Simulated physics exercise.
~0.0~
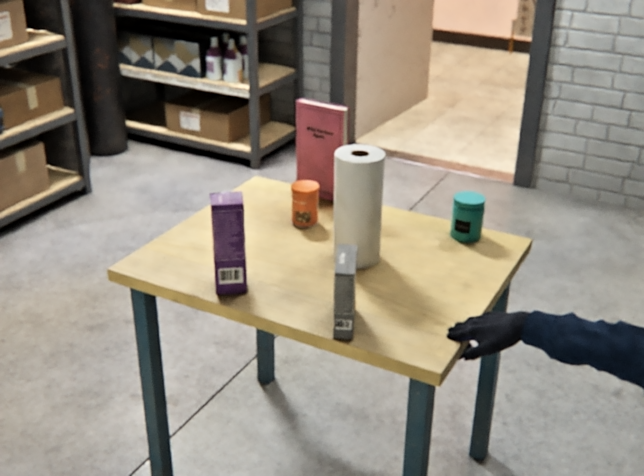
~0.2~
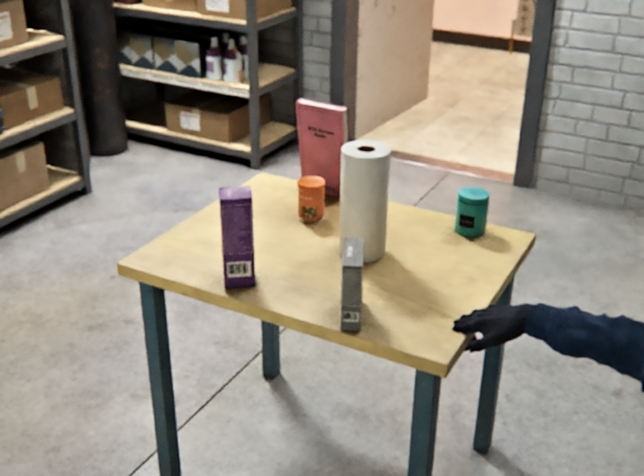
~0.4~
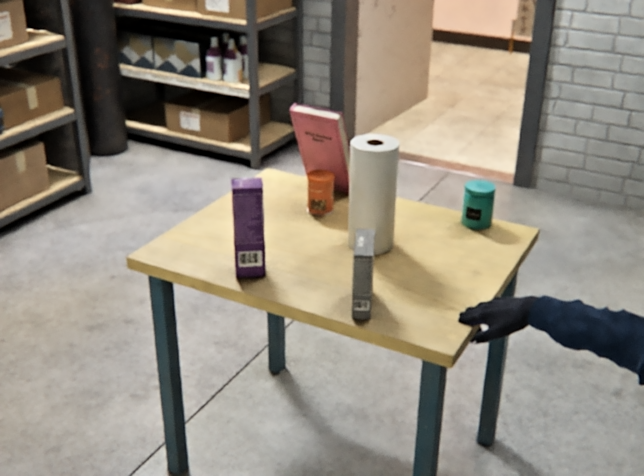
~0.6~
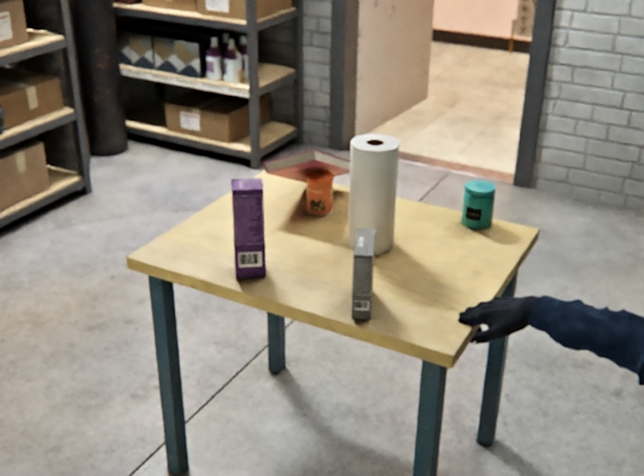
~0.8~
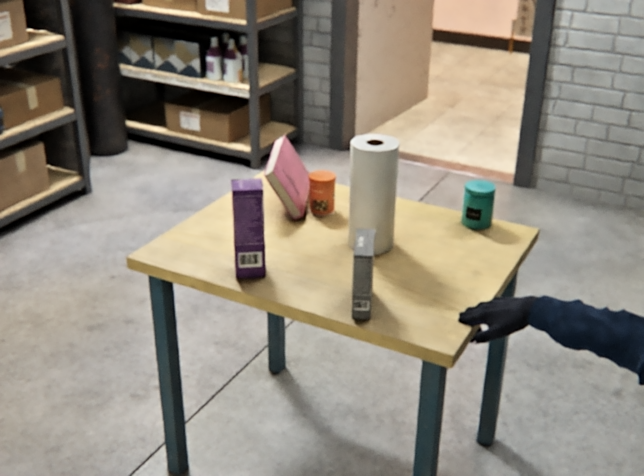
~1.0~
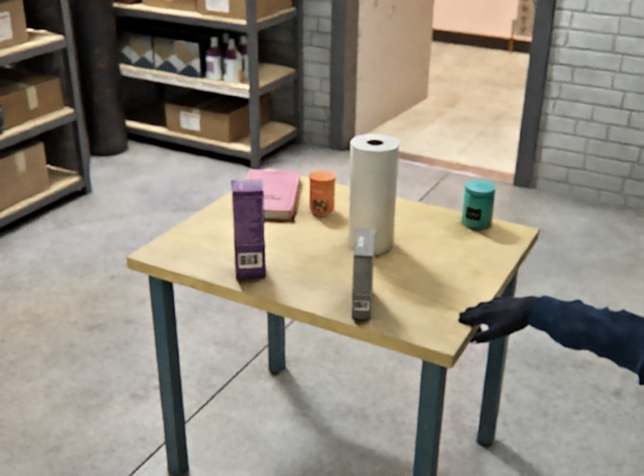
In a storage room with shelves of cardboard boxes, a small wooden table with dark legs is seen from slightly above. A purple carton stands at the left, a slim grey packet near the front, a tall white roll in the middle, an orange tin and an upright pink book behind, and a turquoise jar at the right. A dark-gloved hand rests at the right corner as the table shifts slightly right and away, then stops. The pink book leans, topples leftward past the tin and ends lying flat behind the carton, while everything else remains upright.
